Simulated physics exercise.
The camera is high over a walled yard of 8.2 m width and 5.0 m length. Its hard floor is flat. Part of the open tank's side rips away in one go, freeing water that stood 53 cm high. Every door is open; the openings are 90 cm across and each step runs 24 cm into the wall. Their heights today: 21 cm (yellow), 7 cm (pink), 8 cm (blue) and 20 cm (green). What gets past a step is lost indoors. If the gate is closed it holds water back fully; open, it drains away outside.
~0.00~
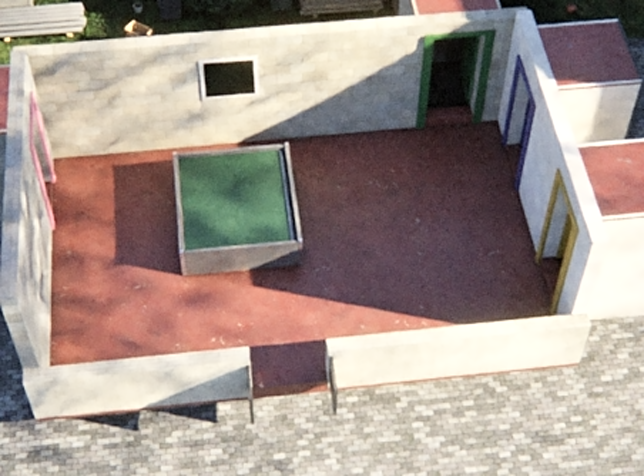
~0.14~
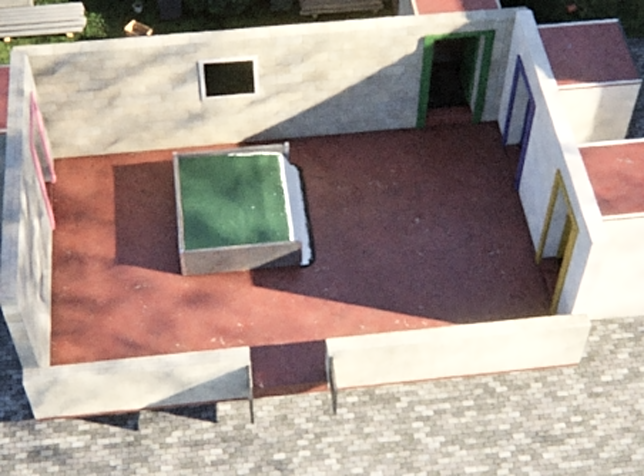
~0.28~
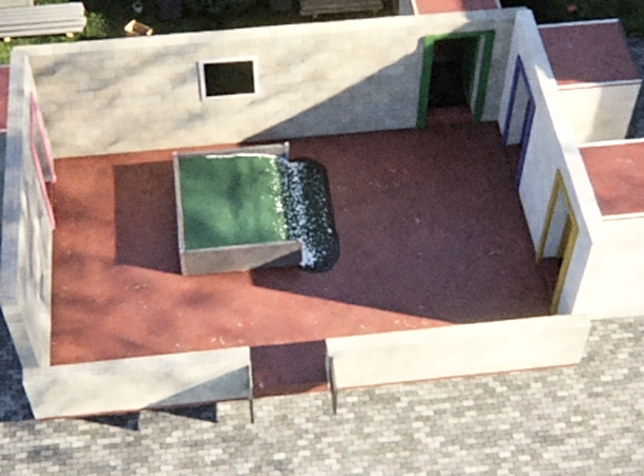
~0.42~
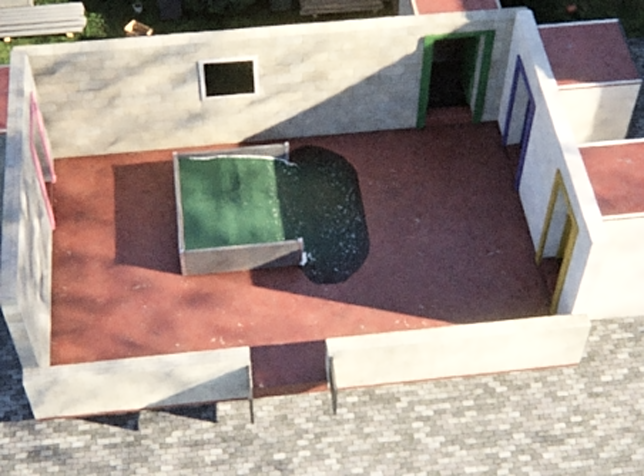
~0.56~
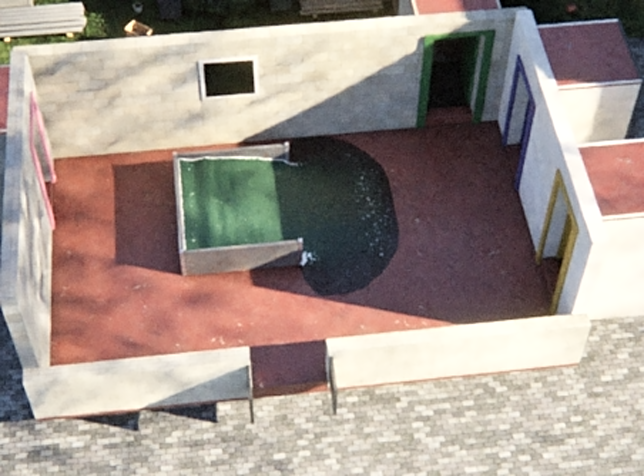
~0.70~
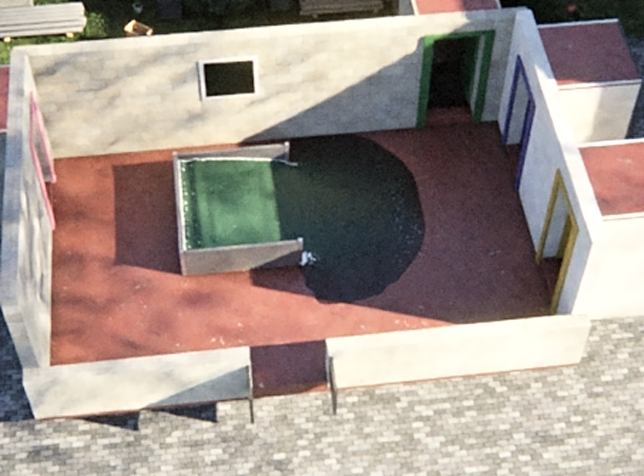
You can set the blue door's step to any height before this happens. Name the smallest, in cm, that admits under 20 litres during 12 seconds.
Close to 21 cm is just enough.
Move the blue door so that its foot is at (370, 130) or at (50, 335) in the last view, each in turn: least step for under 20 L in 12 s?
About 8.5 and 7.0 cm.
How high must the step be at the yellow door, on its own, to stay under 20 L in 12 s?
Roughly 12.5 cm at yellow.
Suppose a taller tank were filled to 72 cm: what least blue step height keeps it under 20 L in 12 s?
Then roughly 29 cm.
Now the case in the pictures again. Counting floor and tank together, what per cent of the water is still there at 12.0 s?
Some 86 per cent remains.
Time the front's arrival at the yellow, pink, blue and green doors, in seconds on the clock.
Yellow 2.0 s, pink 10.5 s, blue 1.3 s, green 1.4 s.
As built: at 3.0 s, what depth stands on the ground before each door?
In cm: Yellow 17, pink 0, blue 26, green 16.
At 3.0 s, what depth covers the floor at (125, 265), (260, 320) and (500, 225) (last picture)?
Roughly 0, 0 and 14 cm, in turn.
After 1.4 s water covers 35 % of the floor, deepest (21 cm) near (307, 243); 7 cm at the blue door, 0 litres in over its 8 cm step.
After 3.0 s water covers 45 % of the floor, deepest (32 cm) near (555, 335); 26 cm at the blue door, 111 litres in over its 8 cm step.
After 12.0 s water covers 95 % of the floor, deepest (8 cm) near (50, 396); 5 cm at the blue door, 223 litres in over its 8 cm step.
At the blue door as built, the water arrived by 1.4 s and peaked near 26 cm at 3.0 s.
With a step of 17 cm, 53 litres would have come in within the 12 s; with 23.5 cm, 7 litres. So under 20 litres takes about 21 cm.
